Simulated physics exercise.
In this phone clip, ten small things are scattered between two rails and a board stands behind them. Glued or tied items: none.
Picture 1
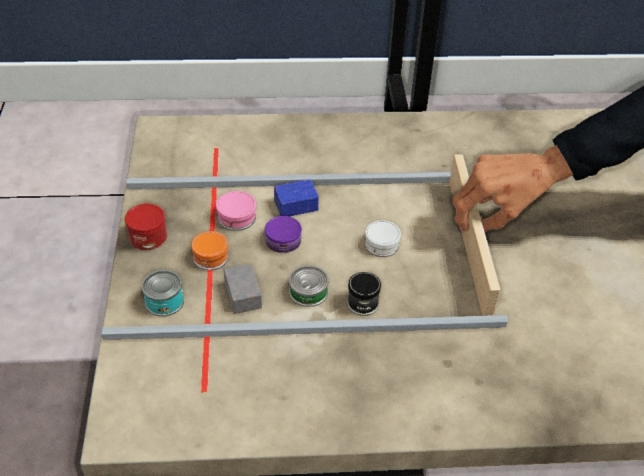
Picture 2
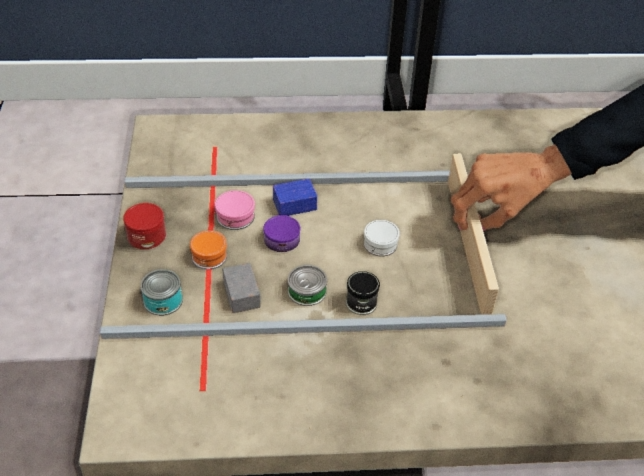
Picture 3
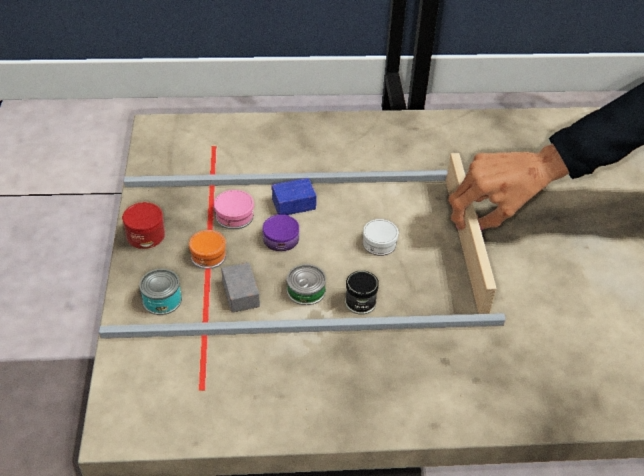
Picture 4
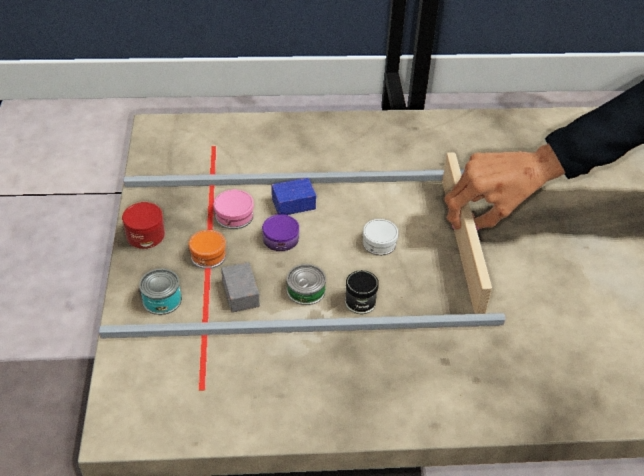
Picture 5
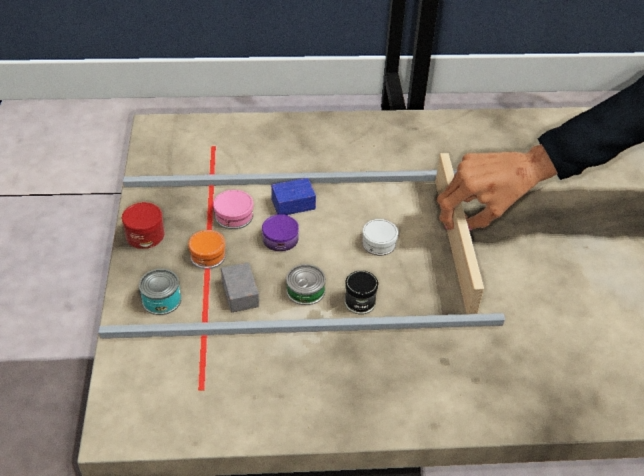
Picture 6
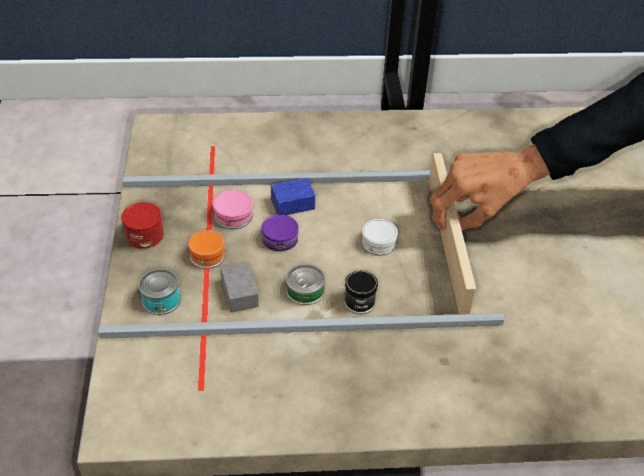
A hand in a dark sleeve holds a wooden board upright at the right end of two grey rails on a mottled stone-like tabletop, seen from above at an angle. Between the rails sit red, turquoise, orange, pink, purple, green-banded, black and white containers, with blue and grey blocks, around a red line at left. The hand slides the board slightly left, while the objects stay put.
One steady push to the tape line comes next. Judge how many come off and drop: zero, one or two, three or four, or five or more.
I expect the drop count to stay at nothing.
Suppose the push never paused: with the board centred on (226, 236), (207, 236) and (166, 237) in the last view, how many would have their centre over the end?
Respectively, 0, 0 and 3.
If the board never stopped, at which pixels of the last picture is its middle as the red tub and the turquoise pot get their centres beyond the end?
First near (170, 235), second near (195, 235).
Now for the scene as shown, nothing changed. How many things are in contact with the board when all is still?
Tally at the end: 4.
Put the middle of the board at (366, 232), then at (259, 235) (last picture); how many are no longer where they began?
At that stage 2; at the next, 8.
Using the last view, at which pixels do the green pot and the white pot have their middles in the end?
They end up close to (187, 278) and (191, 243).
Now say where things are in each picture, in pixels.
Red tub (146, 227); turquoise pot (163, 293); orange tin (210, 251); board (472, 231); tape (211, 253), in the first frame.
Turquoise pot (162, 292); purple tub (282, 234), in the second frame.
Orange tin (208, 249); black pot (362, 293), in the third frame.
Red tub (144, 226); blue block (294, 197), in the fourth frame.
Turquoise pot (160, 292); grey block (240, 287), in the fifth frame.
Red tub (143, 226); turquoise pot (160, 292); orange tin (207, 249); board (450, 230); tape (208, 251), in the sixth frame.
A little later, none off yet; red tub at rest near (143, 226); turquoise pot at rest near (160, 292); orange tin at rest near (207, 249).
Next, none off yet; red tub at rest near (143, 226); turquoise pot at rest near (160, 292); orange tin shifted a little near (193, 255).
When it is over, the number that fall off is zero.
